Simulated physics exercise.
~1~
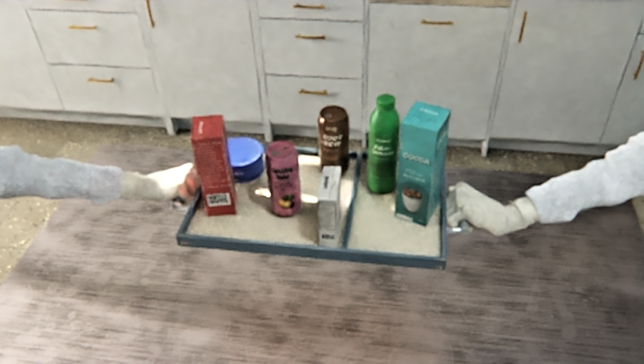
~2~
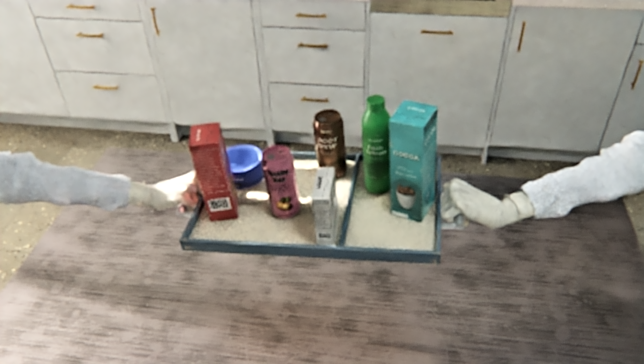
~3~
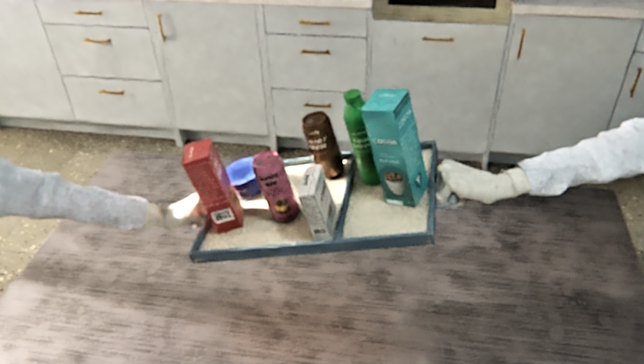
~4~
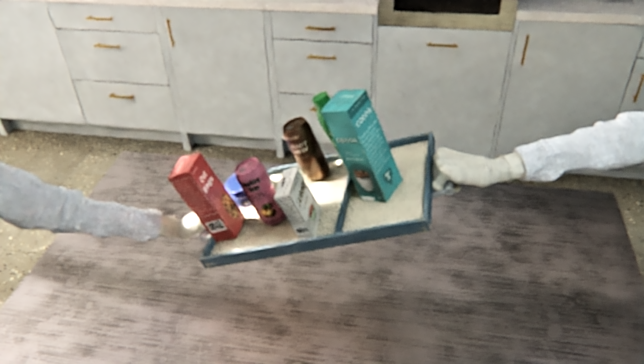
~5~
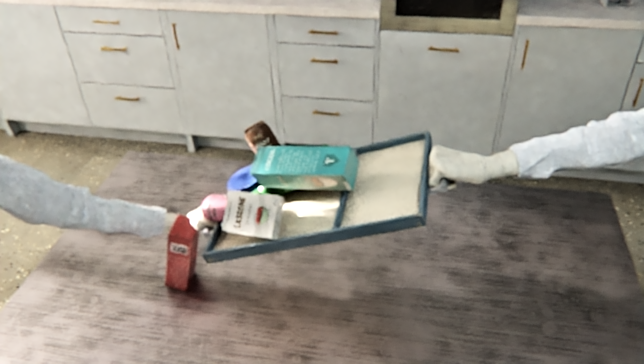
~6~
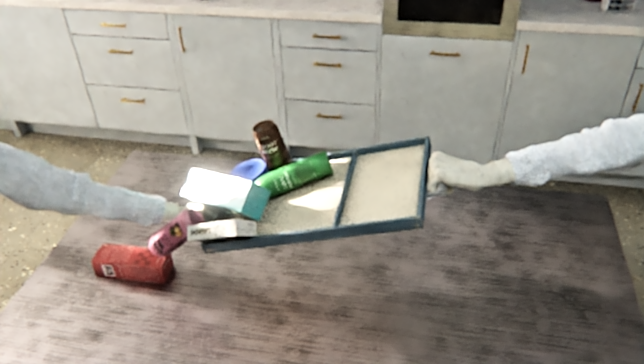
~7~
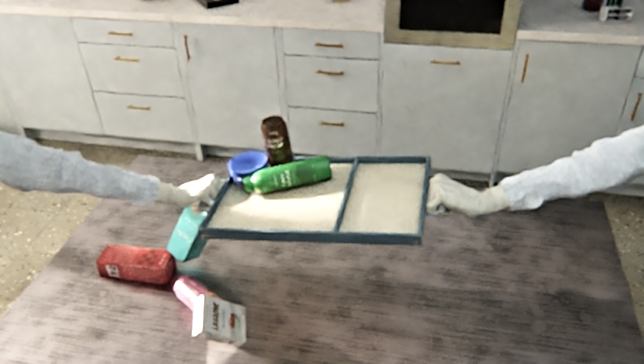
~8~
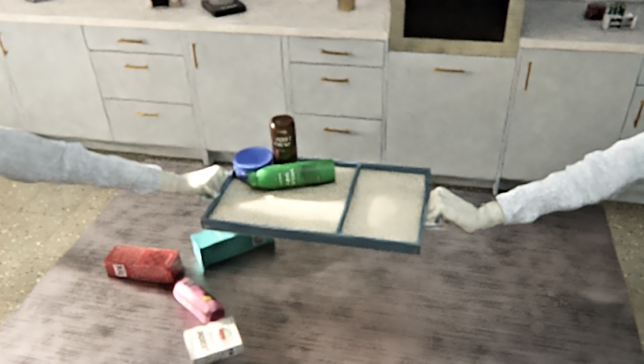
Four items, a red carton, a pink can, a turquoise carton and a white packet, tumbled onto the table when two hands dipped a loaded tray to the left, then levelled it with the green bottle lying beside the upright brown can and blue tub.
